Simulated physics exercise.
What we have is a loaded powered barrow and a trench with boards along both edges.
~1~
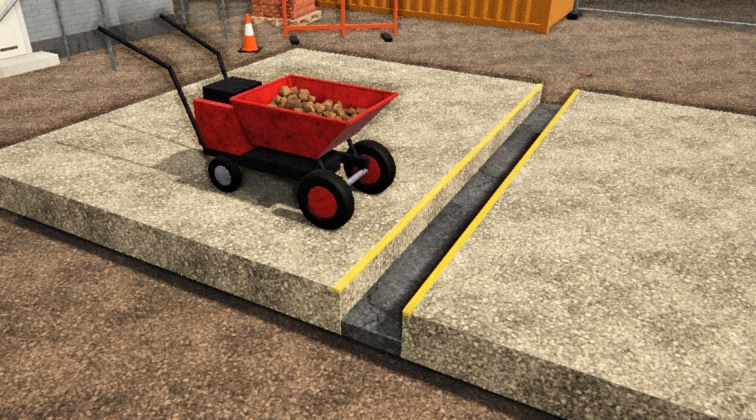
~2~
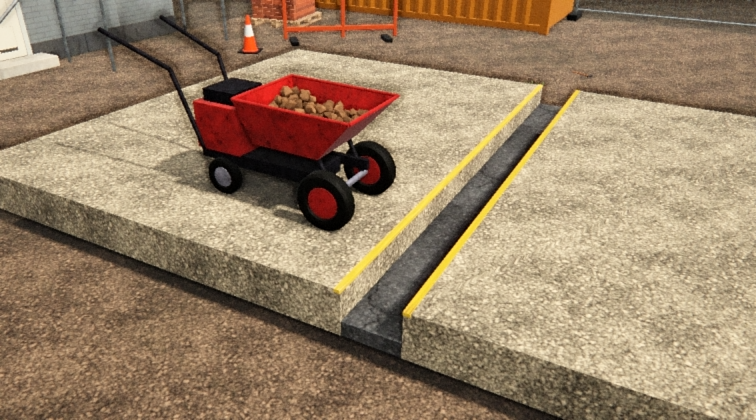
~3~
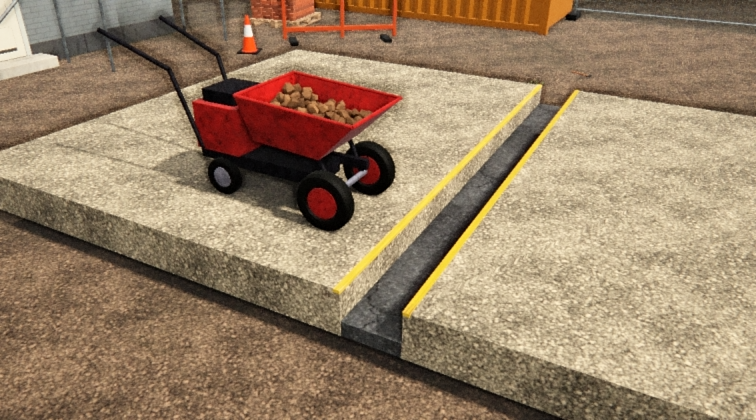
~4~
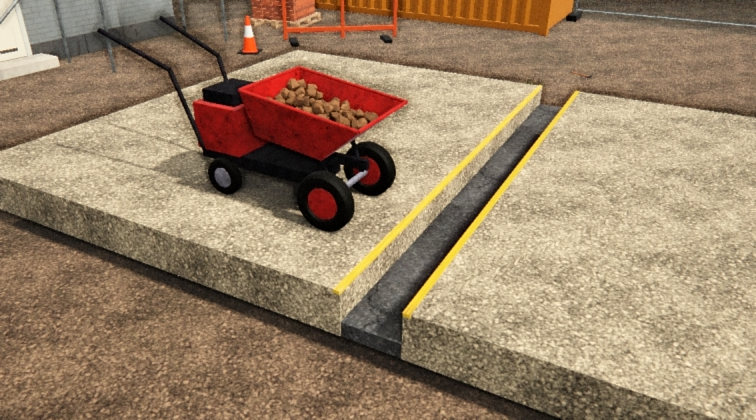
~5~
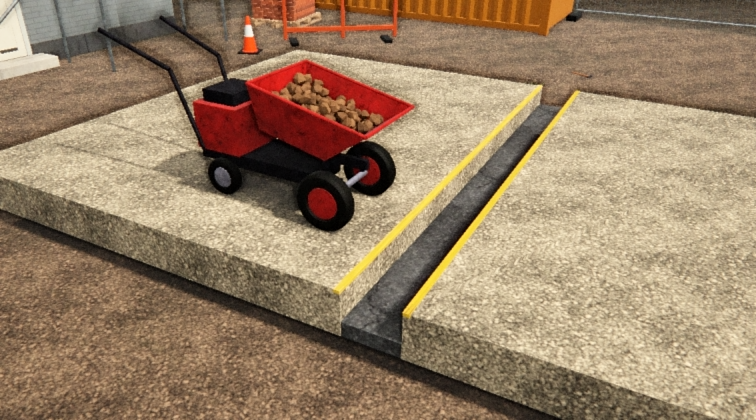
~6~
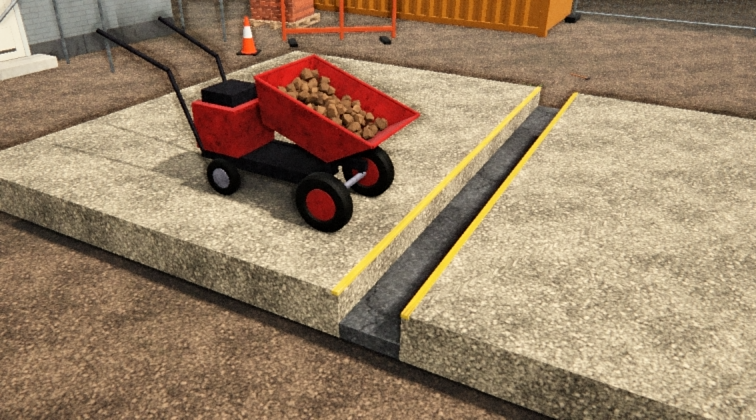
On a concrete slab beside a narrow trench, a red powered barrow standing still, its skip of brown lumps gradually tilting forward to the right.
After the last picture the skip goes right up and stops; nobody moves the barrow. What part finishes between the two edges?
The trench ends with more than half of it.
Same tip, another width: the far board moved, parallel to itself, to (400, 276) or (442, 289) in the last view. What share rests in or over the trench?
About 20 and 90 per cent.
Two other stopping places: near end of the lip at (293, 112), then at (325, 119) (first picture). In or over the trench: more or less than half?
At the first place the larger part, at the second over half.
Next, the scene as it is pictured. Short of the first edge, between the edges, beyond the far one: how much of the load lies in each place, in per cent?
Short: 0 %, between: 70 %, beyond: 30 %.
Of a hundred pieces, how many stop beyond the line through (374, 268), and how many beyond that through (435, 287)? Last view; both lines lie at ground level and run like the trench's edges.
The first gives 90 %, the second 30 %.
Soon, skip tipped steeply; all in the skip.
A while on, skip tipped right over; most in the skip; a small part in or heaped over the trench; a stray few beyond it; a small part falling.
Towards the end, skip tipped right over; a small part in the skip; about two thirds in or heaped over the trench; about a quarter beyond it.
Finally, skip tipped right over; about two thirds in or heaped over the trench; about a quarter beyond it.
